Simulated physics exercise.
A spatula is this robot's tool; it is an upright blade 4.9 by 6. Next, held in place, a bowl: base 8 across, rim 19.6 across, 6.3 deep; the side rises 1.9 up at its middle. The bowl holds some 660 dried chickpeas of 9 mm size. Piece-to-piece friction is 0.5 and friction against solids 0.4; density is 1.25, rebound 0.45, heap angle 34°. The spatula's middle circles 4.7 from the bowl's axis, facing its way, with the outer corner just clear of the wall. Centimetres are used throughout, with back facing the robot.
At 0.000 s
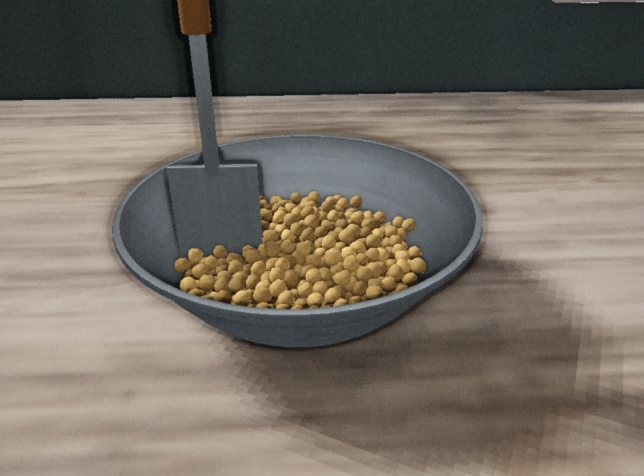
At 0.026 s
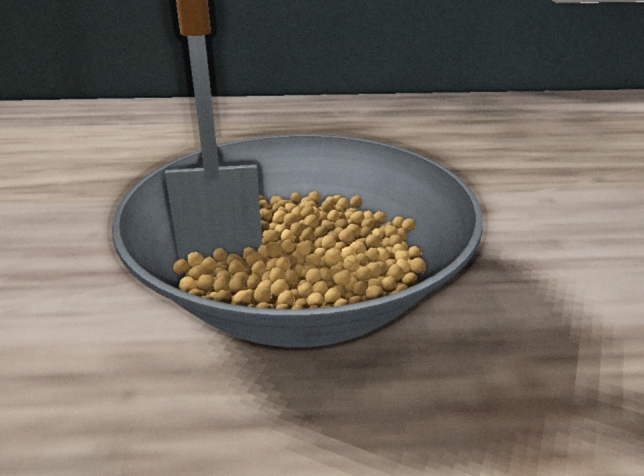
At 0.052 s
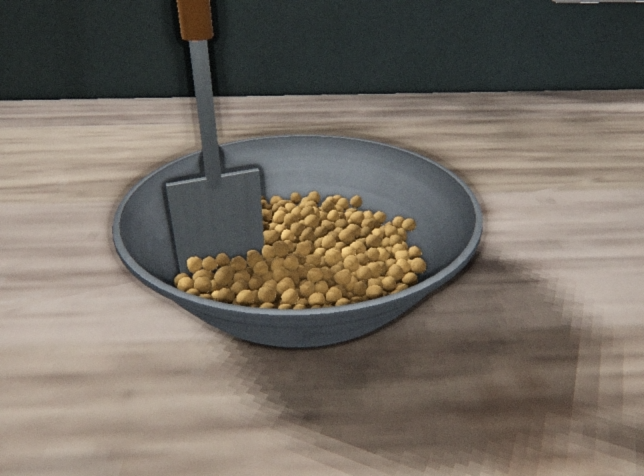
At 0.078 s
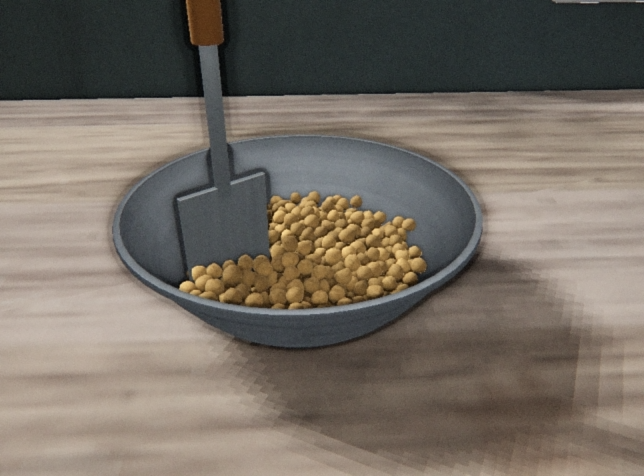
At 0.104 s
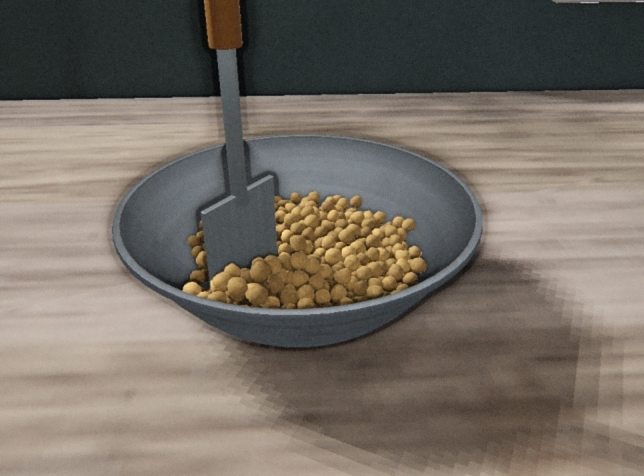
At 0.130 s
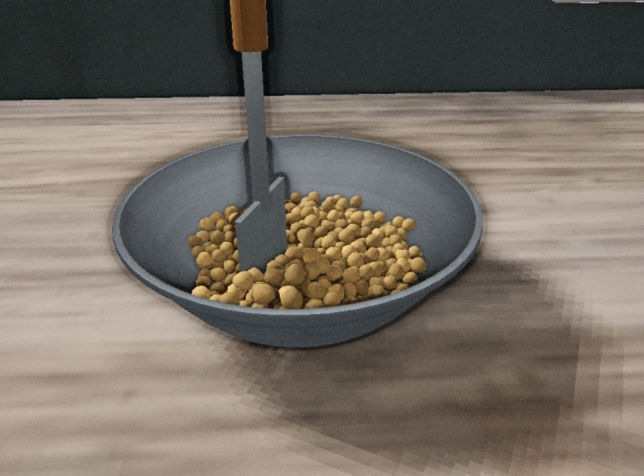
A flat metal spatula with a wooden handle stands upright at the left side of a grey bowl of chickpeas, barely shifting at first. It then sweeps toward the viewer and to the right, its blade turning nearly edge-on as it pushes some chickpeas ahead and uncovers others behind it.
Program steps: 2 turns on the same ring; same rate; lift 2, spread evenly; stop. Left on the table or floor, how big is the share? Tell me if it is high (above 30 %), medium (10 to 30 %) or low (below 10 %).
It is low, below 10 %.
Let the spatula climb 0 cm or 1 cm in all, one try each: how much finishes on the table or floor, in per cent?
That gives about 15 per cent and 5 per cent, in order.
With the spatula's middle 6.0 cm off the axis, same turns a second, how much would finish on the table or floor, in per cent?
Near 0 percent.
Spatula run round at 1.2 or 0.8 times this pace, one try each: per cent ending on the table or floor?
It would be about 10 and 0 percent respectively.
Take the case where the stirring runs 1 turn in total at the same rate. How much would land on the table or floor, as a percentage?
Then some 5 per cent.
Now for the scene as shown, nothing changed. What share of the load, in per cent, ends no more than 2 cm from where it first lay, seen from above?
About 60 percent.
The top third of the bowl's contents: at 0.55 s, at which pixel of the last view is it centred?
The top third is centred near (265, 222) in the last picture.
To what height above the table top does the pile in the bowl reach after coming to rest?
5.5 cm, give or take.
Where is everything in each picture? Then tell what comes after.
Spatula neck at (209, 140), 0° round; upper third of the load around (302, 251), from x 185 to 420, top at y 200; 660 in the bowl, in the first picture.
Spatula neck at (208, 142), 5° round; upper third of the load around (302, 251), from x 180 to 420, top at y 200, in the second picture.
Spatula neck at (210, 150), 20° round; upper third of the load around (298, 253), from x 185 to 420, top at y 200, in the third picture.
Spatula neck at (220, 158), 35° round; upper third of the load around (297, 255), from x 190 to 420, top at y 200, in the fourth picture.
Spatula neck at (236, 165), 51° round; upper third of the load around (300, 255), from x 190 to 420, top at y 200, in the fifth picture.
Spatula neck at (259, 169), 67° round; upper third of the load around (306, 255), from x 195 to 420, top at y 200; 660 in the bowl, in the sixth picture.
After 0.55 s, 323° round, highest piece 7 above the table; 640 in the bowl, 16 on the table or floor, 4 in flight or on the tool.
After 0.97 s, 220° round, highest piece 6 above the table; 635 in the bowl, 24 on the table or floor, 1 in flight or on the tool.
After 1.38 s, 0° round, highest piece 5 above the table; 635 in the bowl, 25 on the table or floor.
After 2.08 s, 0° round, highest piece 5 above the table; 635 in the bowl, 25 on the table or floor.
At rest, 635 in the bowl, 25 on the table or floor. That is 4 % on the table or floor.
